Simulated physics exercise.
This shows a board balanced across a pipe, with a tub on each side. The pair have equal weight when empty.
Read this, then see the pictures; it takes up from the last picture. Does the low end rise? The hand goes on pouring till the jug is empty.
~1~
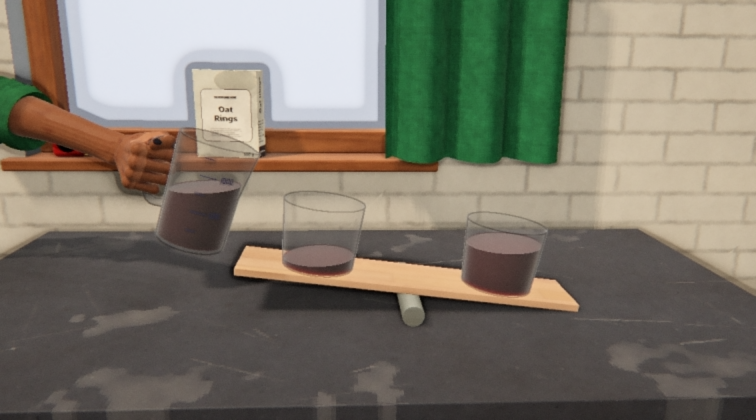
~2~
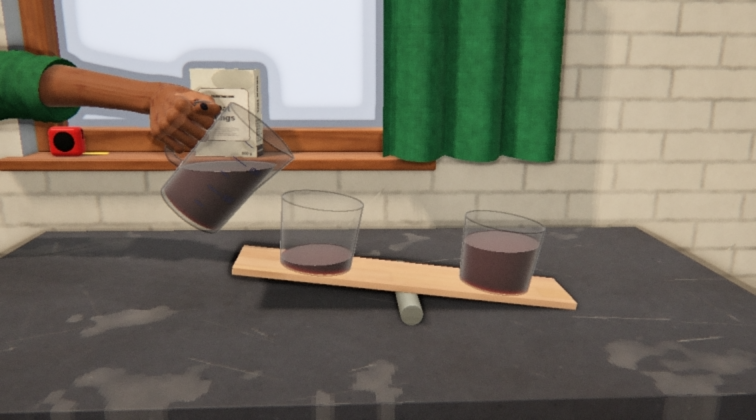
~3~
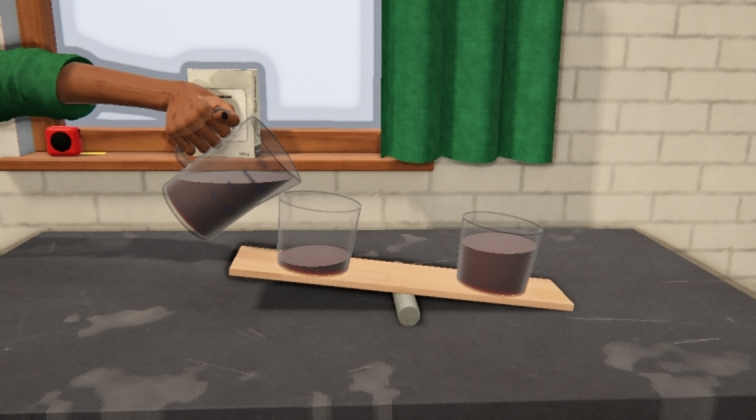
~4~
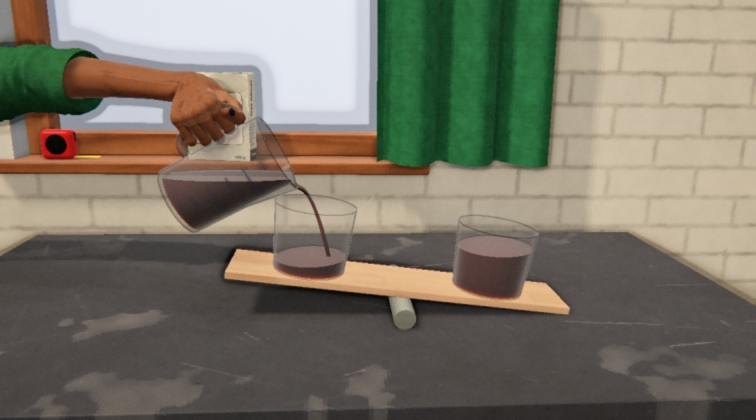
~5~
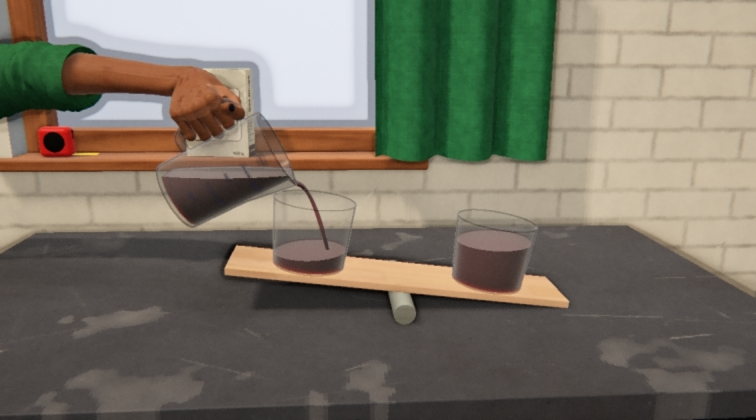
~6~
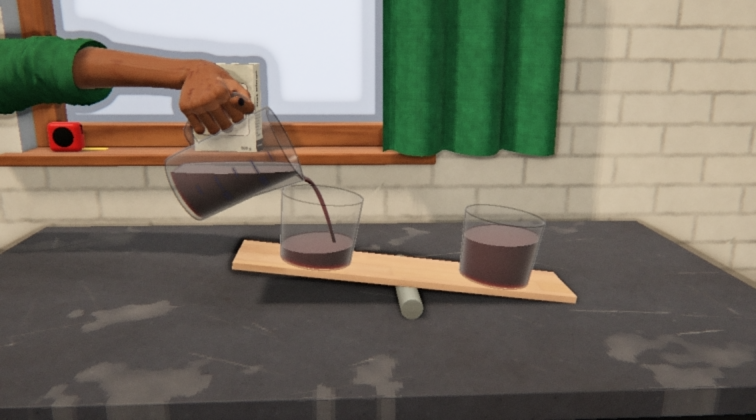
Yes.
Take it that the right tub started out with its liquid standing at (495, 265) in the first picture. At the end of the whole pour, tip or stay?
What follows: It reverses its tilt.
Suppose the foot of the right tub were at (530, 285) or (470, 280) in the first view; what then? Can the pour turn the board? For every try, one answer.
Try one: It sits unchanged; try two: It tilts across.
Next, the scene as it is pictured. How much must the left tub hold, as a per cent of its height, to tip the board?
It comes to close to 65 in a hundred.
Soon after, the left tub is about half full; the board leans as before.
Later, the left tub is about two thirds full; the board has swung over, and that end is down.
In the end, the left tub is about three quarters full; the board has swung over, and that end is down.
